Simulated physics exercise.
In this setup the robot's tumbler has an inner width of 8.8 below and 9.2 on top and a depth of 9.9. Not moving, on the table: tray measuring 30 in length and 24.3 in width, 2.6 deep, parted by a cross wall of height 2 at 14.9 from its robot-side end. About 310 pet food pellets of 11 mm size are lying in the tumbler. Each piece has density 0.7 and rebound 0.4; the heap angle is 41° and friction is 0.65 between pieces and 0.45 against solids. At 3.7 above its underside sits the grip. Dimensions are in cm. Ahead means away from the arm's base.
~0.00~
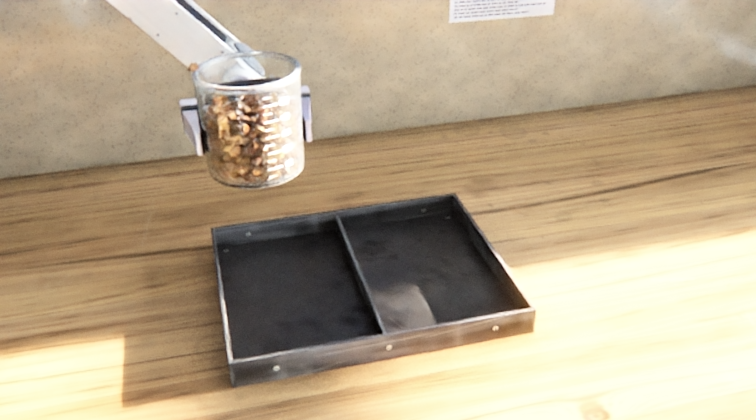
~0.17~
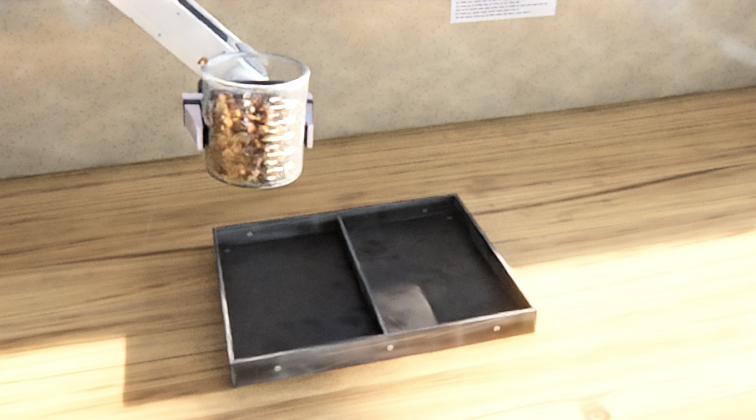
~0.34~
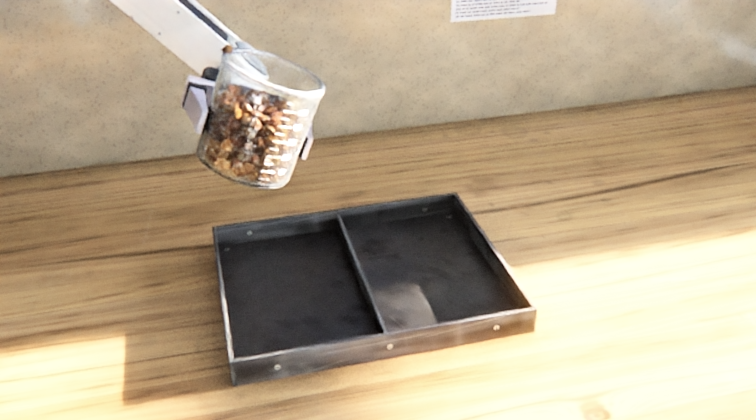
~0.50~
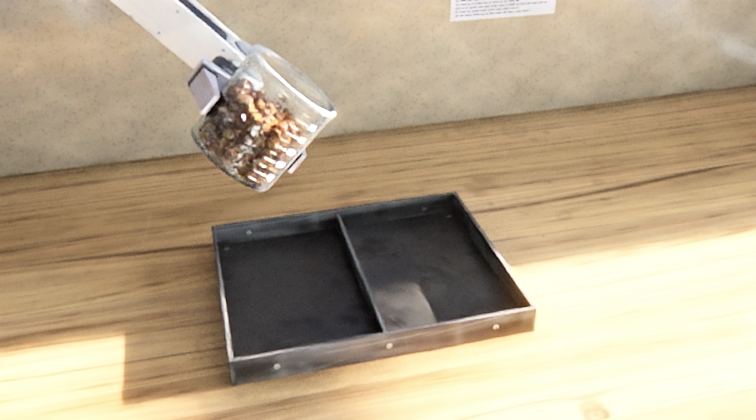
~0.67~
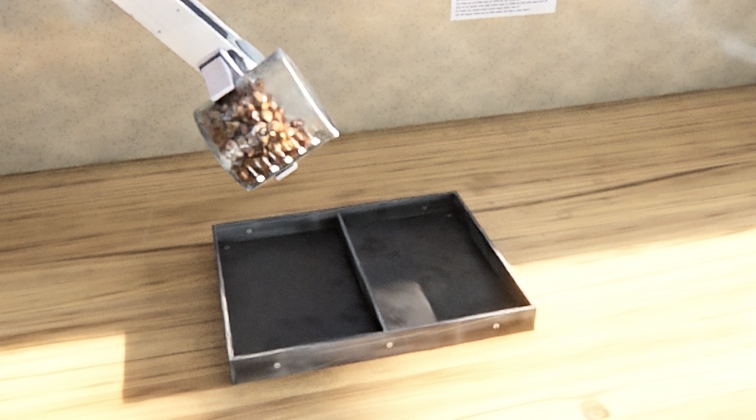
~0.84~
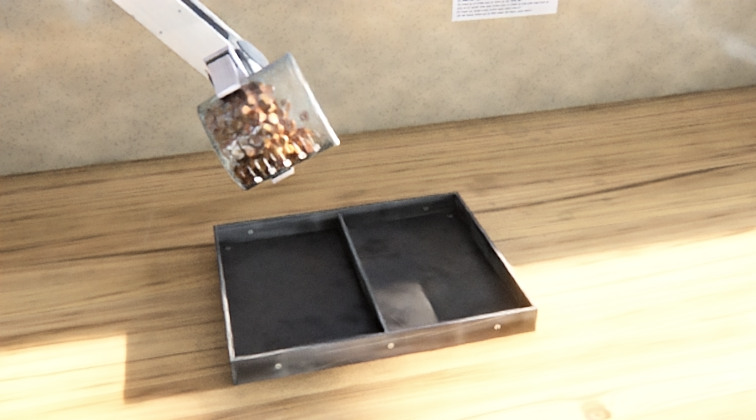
White robot arm steadily tilting a clear tumbler of brown pellets to the right above an empty, divided dark tray on a wooden table.
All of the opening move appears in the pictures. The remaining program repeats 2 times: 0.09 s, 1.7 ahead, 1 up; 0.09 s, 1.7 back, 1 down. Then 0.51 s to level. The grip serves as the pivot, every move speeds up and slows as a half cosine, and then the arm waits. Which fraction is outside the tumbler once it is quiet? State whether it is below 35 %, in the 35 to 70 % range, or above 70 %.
It is below 35 %.
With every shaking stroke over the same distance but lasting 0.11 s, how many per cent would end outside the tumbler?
I'd expect close to 5 per cent then.
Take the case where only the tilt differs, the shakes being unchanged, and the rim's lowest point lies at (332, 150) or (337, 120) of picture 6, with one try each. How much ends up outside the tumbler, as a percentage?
First try about 30 per cent, second try about 0 per cent.
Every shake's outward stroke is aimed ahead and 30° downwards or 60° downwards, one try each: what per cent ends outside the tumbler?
Near 0 and 0 percent respectively.
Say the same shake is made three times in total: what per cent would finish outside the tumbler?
Expected share: About 15 %.
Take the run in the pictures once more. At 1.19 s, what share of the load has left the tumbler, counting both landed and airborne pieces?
About 5 in a hundred parts are out by then.
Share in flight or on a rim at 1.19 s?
Roughly 6 percent.
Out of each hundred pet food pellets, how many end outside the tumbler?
Estimate: Roughly 10 %.
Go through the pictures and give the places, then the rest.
In the first frame, tumbler middle at (252, 121), level; upper third of the load around (248, 113), from x 195 to 295, top at y 65; 306 in the tumbler.
In the second frame, tumbler middle at (255, 121), tilted 6° forward; upper third of the load around (250, 112), from x 205 to 295, top at y 60.
In the third frame, tumbler middle at (258, 120), tilted 23° forward; upper third of the load around (250, 112), from x 210 to 300, top at y 50.
In the fourth frame, tumbler middle at (262, 121), tilted 43° forward; upper third of the load around (249, 111), from x 205 to 305, top at y 80.
In the fifth frame, tumbler middle at (265, 122), tilted 60° forward; upper third of the load around (249, 109), from x 205 to 310, top at y 80.
In the sixth frame, tumbler middle at (267, 124), tilted 66° forward; upper third of the load around (250, 109), from x 210 to 315, top at y 85; 306 in the tumbler.
By 1.19 s, tilted 66° forward, highest piece 23 above the table; 288 in the tumbler, 1 in the far-side part, 17 in flight or on a rim.
By 1.54 s, tilted 17° forward, highest piece 25 above the table; 274 in the tumbler, 31 in the far-side part, 1 in the robot-side part.
By 1.91 s, level, highest piece 25 above the table; 274 in the tumbler, 31 in the far-side part, 1 in the robot-side part.
By 2.96 s, level, highest piece 25 above the table; 274 in the tumbler, 31 in the far-side part, 1 in the robot-side part.
Final count, 274 in the tumbler, 31 in the far-side part, 1 in the robot-side part. That is 10 % outside the tumbler.
